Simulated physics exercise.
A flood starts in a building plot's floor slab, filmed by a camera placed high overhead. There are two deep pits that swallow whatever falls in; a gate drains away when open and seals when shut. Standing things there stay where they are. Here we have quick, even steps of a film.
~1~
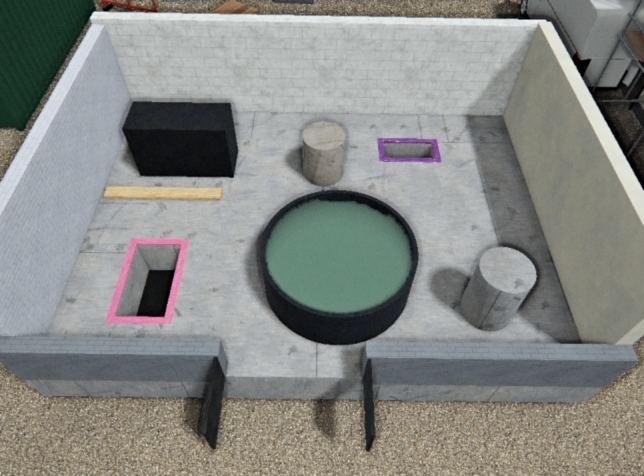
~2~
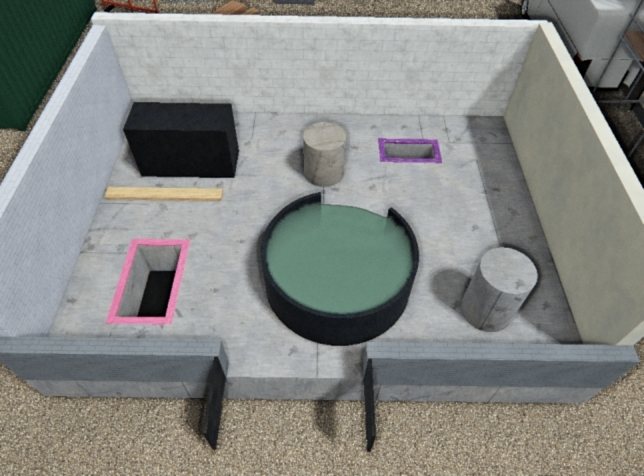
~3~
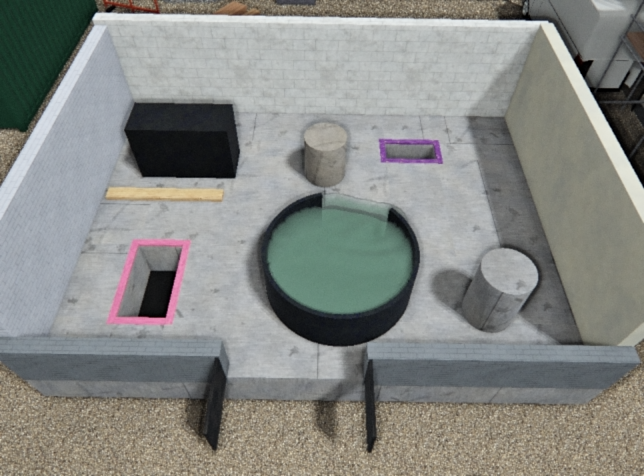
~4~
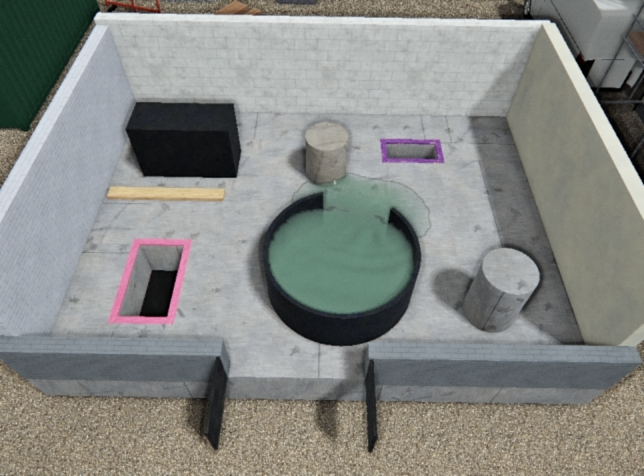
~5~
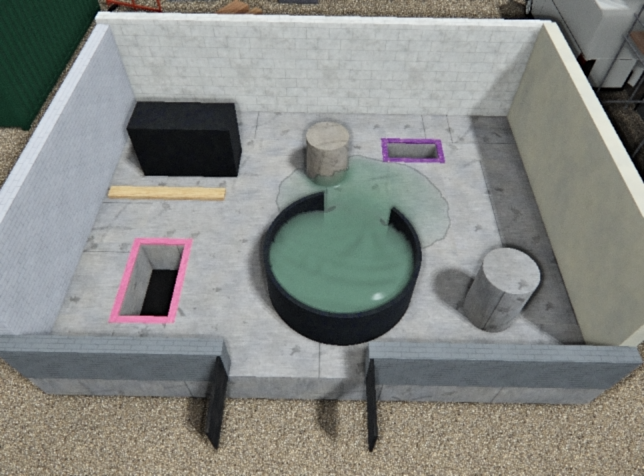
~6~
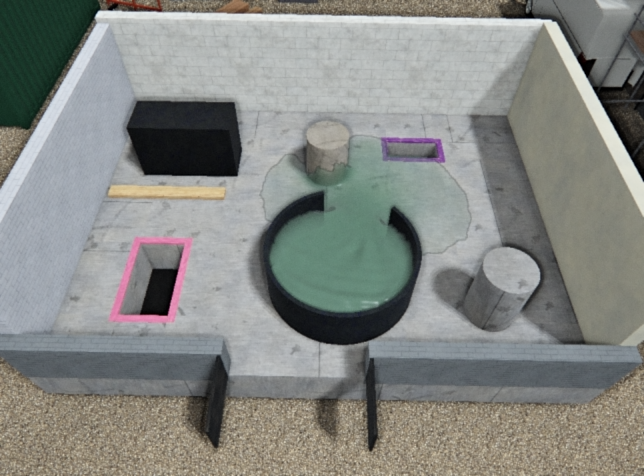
The clip shows a round black-walled pool of green water on a walled concrete slab; a gap opens in its far side, and water pours out, spreading across the floor around a concrete cylinder and to a purple-edged opening.
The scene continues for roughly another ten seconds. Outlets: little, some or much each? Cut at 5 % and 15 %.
The gate: Little. The purple pit: Much. The pink pit: Little.
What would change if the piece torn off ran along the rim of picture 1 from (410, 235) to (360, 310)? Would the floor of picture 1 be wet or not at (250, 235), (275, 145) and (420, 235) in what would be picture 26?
Listed in order, they come out without a puddle, without a puddle and sitting in a pool.
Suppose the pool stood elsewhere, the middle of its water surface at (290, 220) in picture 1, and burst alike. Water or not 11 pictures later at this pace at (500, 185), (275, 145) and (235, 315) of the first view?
Spot 1 wetted, spot 2 wetted, and spot 3 unwetted.
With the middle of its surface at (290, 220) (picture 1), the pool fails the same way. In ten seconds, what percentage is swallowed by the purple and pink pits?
Shares - purple: 25 in a hundred; pink: 4 in a hundred.
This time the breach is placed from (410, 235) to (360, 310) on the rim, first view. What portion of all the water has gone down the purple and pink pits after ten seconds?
In percent: Purple 25, pink 2.
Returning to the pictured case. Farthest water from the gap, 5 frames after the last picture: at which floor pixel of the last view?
Farthest reach: (478, 125).
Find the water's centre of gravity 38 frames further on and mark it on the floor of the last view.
The centre of mass sits at about (344, 201).
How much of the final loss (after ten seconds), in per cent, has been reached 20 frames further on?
My figure: 50 percent.
A moment on, water covers 30 % of the floor; the gate 0 %, the purple pit 6 %, the pink pit 0 %.
Next, water covers 40 % of the floor; the gate 0 %, the purple pit 14 %, the pink pit 0 %.
Then, water covers 50 % of the floor; the gate 0 %, the purple pit 22 %, the pink pit 0 %.
Later, water covers 70 % of the floor; the gate 0 %, the purple pit 35 %, the pink pit 1 %.
In the end, water covers 85 % of the floor; the gate 0 %, the purple pit 45 %, the pink pit 3 %.
